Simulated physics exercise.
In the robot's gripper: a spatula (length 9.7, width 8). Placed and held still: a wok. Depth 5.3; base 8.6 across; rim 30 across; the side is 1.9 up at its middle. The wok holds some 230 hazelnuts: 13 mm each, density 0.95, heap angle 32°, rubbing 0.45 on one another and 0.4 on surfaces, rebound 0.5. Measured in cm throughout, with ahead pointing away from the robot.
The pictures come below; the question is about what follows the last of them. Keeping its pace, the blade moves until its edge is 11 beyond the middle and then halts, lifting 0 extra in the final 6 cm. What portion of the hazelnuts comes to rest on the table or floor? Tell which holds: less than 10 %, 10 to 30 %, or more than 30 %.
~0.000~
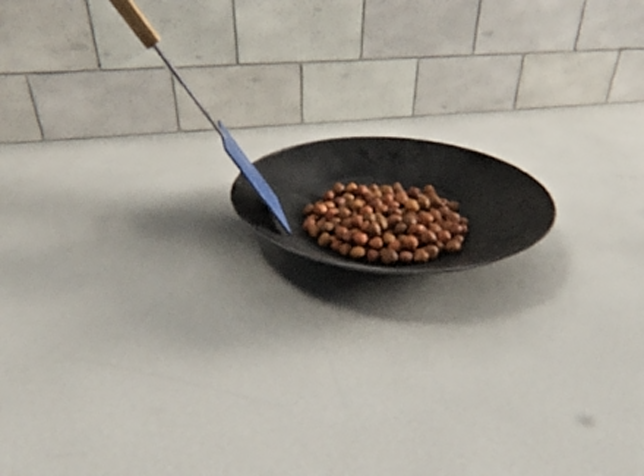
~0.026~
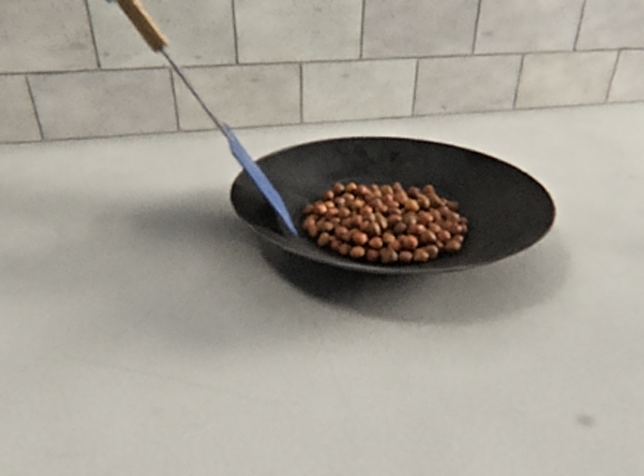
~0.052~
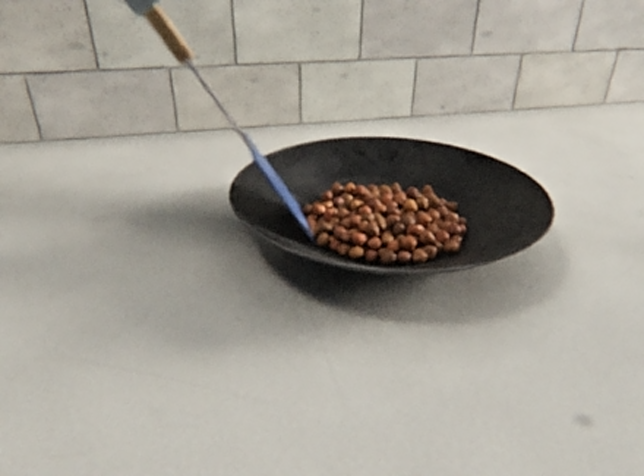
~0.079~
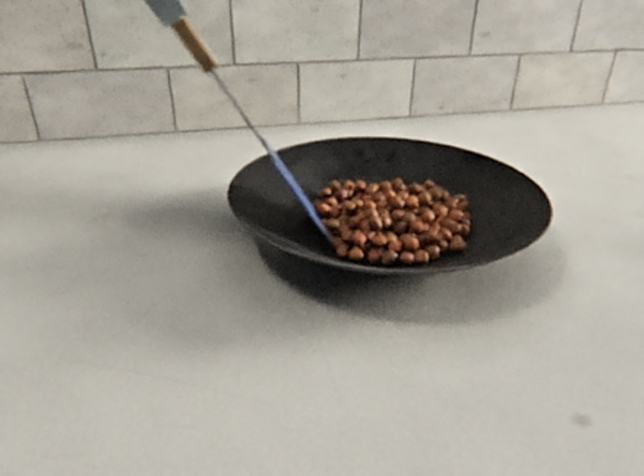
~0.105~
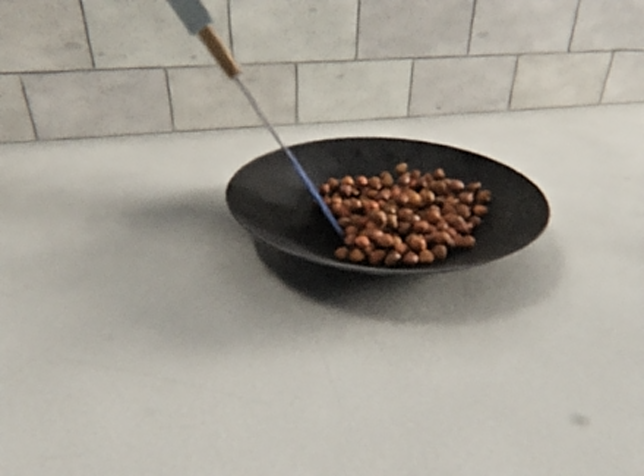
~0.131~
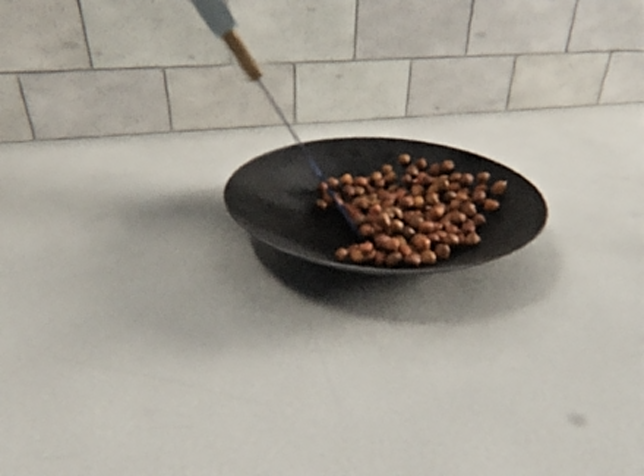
What holds is more than 30 %.
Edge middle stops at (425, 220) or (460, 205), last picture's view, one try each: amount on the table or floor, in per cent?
5 % and 25 %.
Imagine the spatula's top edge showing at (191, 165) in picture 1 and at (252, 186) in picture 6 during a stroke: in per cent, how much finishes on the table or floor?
Around 20 per cent finishes there.
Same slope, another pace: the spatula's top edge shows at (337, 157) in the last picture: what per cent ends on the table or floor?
Some 50 percent.
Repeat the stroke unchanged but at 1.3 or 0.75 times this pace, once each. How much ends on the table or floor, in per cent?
About 50 and 25 per cent.
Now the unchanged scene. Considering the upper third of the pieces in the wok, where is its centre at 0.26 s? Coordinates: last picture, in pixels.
It is centred close to (480, 173).
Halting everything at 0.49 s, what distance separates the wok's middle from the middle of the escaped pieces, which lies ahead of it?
It sits close to 22 cm ahead of the middle.
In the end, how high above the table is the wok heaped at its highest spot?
6.0 cm.
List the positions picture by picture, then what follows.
In the first frame, spatula top edge at (221, 134), sloping 59°; upper third of the load around (389, 217), from x 310 to 460, top at y 190; 228 in the wok.
In the second frame, spatula top edge at (228, 137), sloping 59°; upper third of the load around (389, 217), from x 310 to 460, top at y 190.
In the third frame, spatula top edge at (249, 145), sloping 59°; upper third of the load around (388, 217), from x 310 to 460, top at y 190.
In the fourth frame, spatula top edge at (270, 152), sloping 59°; upper third of the load around (389, 210), from x 320 to 465, top at y 185.
In the fifth frame, spatula top edge at (290, 157), sloping 59°; upper third of the load around (407, 201), from x 320 to 485, top at y 170.
In the sixth frame, spatula top edge at (309, 158), sloping 59°; upper third of the load around (425, 199), from x 320 to 500, top at y 160; 228 in the wok.
By 0.19 s, sloping 59°, highest piece 6 above the table; 228 in the wok.
By 0.26 s, sloping 59°, highest piece 7 above the table; 224 in the wok, 4 on the blade or in flight.
By 0.49 s, sloping 59°, highest piece 6 above the table; 141 in the wok, 84 on the table or floor, 3 on the blade or in flight.
By 1.54 s, sloping 59°, highest piece 6 above the table; 141 in the wok, 87 on the table or floor.
Final count, 141 in the wok, 87 on the table or floor. That is 38 % on the table or floor.
